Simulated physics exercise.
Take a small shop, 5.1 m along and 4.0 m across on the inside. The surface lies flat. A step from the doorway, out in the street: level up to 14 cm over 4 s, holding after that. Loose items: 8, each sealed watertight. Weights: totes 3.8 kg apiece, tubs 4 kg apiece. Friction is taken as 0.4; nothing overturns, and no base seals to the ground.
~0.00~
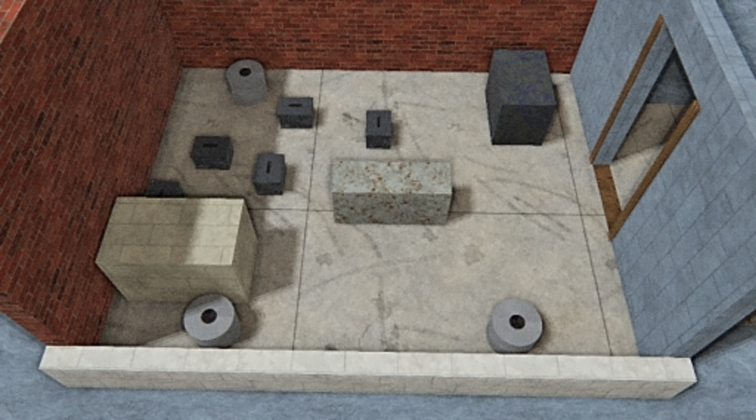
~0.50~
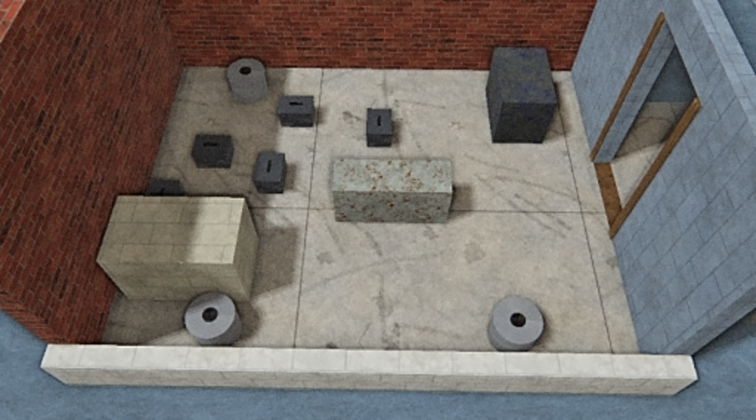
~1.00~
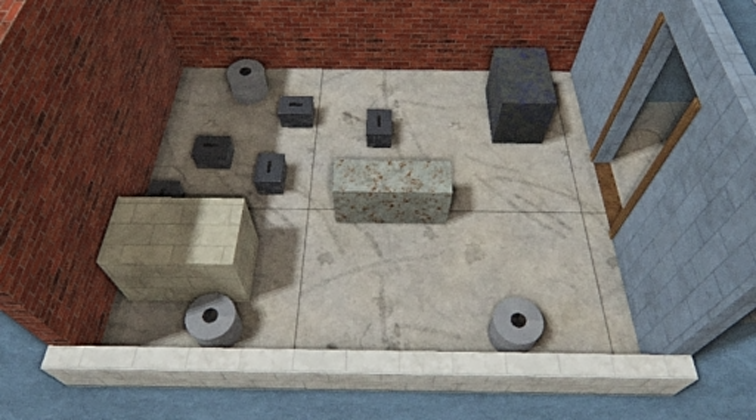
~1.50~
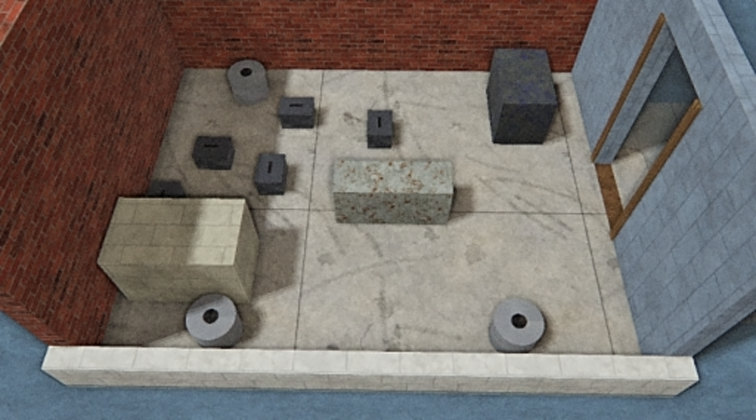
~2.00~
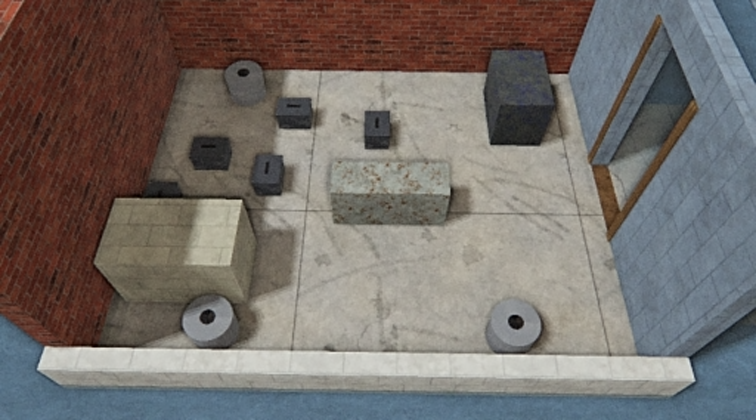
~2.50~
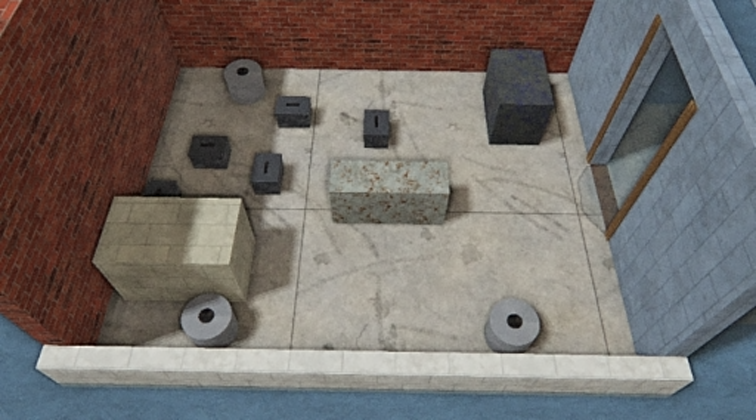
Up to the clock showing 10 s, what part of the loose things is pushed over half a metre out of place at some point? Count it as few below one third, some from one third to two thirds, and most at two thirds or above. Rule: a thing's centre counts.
Few.
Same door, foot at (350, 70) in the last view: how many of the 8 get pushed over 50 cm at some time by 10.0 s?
Then the count would be 3.
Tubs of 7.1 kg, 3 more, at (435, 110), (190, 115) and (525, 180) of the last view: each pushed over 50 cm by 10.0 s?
In turn: Within the mark, within the mark, beyond the mark.
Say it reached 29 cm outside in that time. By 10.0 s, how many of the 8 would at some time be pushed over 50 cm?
That would give 8.
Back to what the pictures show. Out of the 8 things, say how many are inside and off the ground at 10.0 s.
It comes to 2 of them.
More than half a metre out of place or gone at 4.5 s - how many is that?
I count 0 of them.
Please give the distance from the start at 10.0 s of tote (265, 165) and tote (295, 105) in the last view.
In that order: 30 cm, 10 cm.
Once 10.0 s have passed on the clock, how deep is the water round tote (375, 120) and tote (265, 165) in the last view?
About 3 and 3 cm.
After 3.5 s 0 of 8 are over 50 cm from their spots; 0 afloat.
After 4.5 s 0 of 8 are over 50 cm from their spots; 0 afloat.
After 7.0 s 1 of 8 are over 50 cm from their spots; 0 afloat.
After 10.0 s 2 of 8 are over 50 cm from their spots, and 2 have been at some point; 2 afloat.
